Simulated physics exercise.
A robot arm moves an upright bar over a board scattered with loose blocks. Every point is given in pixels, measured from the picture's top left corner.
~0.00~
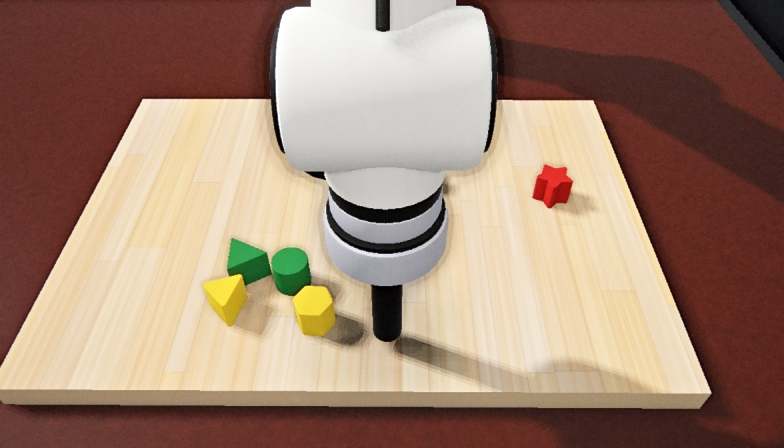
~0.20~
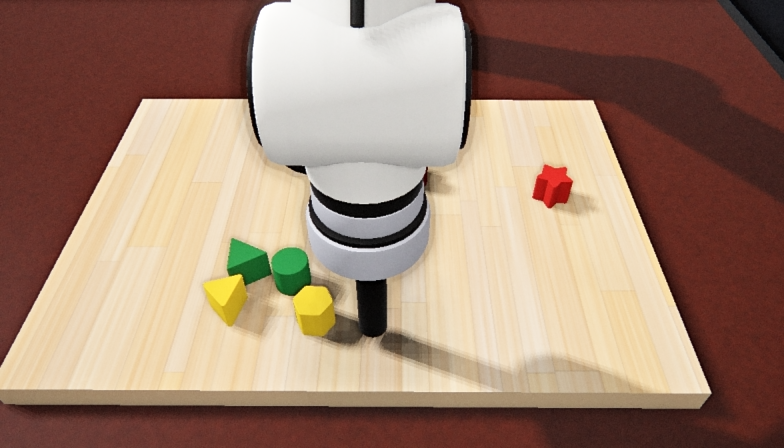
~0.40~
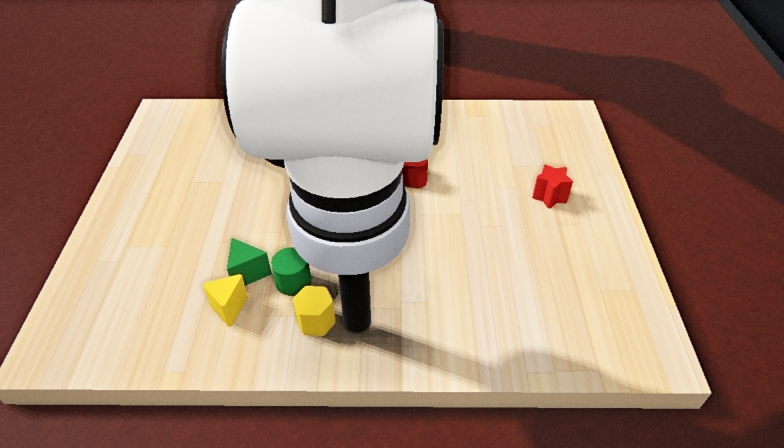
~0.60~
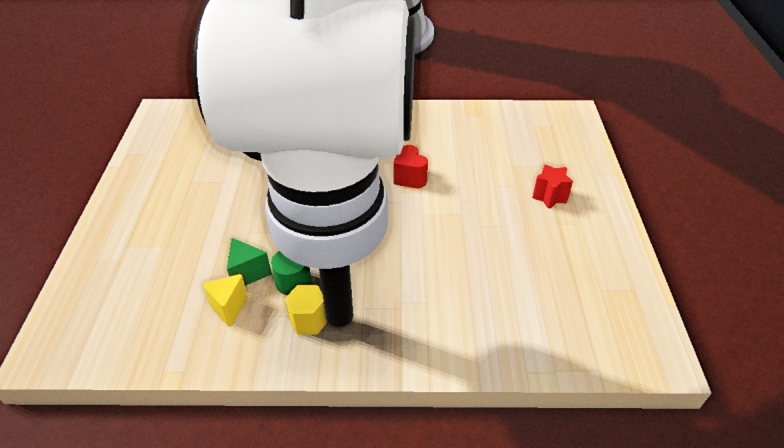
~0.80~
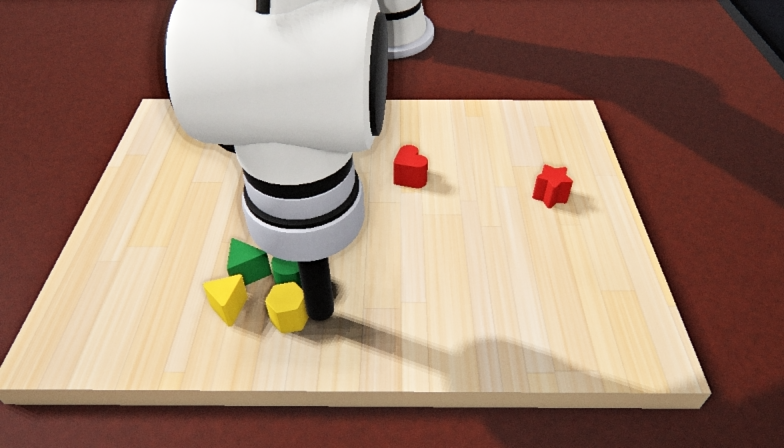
To begin with, a robot arm holds an upright black bar just right of a yellow hexagonal block on a wooden board. The bar slides left up to the block, then nudges it a short way toward the yellow triangular piece, while the green blocks stay still and a red heart-shaped block comes into view behind.
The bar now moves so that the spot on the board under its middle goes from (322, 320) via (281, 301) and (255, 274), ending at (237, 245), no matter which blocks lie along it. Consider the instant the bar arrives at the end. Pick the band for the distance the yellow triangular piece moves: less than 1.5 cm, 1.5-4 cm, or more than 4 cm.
The under 1.5 cm band.
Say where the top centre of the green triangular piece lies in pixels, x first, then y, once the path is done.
Its top middle: (205, 222).
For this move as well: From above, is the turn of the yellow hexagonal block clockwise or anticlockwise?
Viewed from overhead, the yellow hexagonal block winds up turned anticlockwise.
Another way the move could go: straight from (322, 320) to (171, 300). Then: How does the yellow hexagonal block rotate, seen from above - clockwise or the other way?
Counterclockwise rotation.
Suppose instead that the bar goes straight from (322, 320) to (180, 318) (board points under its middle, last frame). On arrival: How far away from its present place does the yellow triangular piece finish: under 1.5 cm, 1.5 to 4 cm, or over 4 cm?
It slides well over 4 cm.
What follows on the original path. One third of the way, bar (278, 291); yellow triangular piece (218, 288); yellow hexagonal block (246, 294), turned 55° anticlockwise; green cylinder (286, 255).
Two thirds of the way, bar (252, 264); yellow triangular piece (215, 289); green triangular piece (229, 242), turned 25° anticlockwise; yellow hexagonal block (243, 294), turned 60° anticlockwise; green cylinder (285, 248).
At the end, bar (234, 235); yellow triangular piece (215, 289); green triangular piece (205, 222), turned 70° anticlockwise; yellow hexagonal block (243, 294), turned 60° anticlockwise; green cylinder (285, 248).
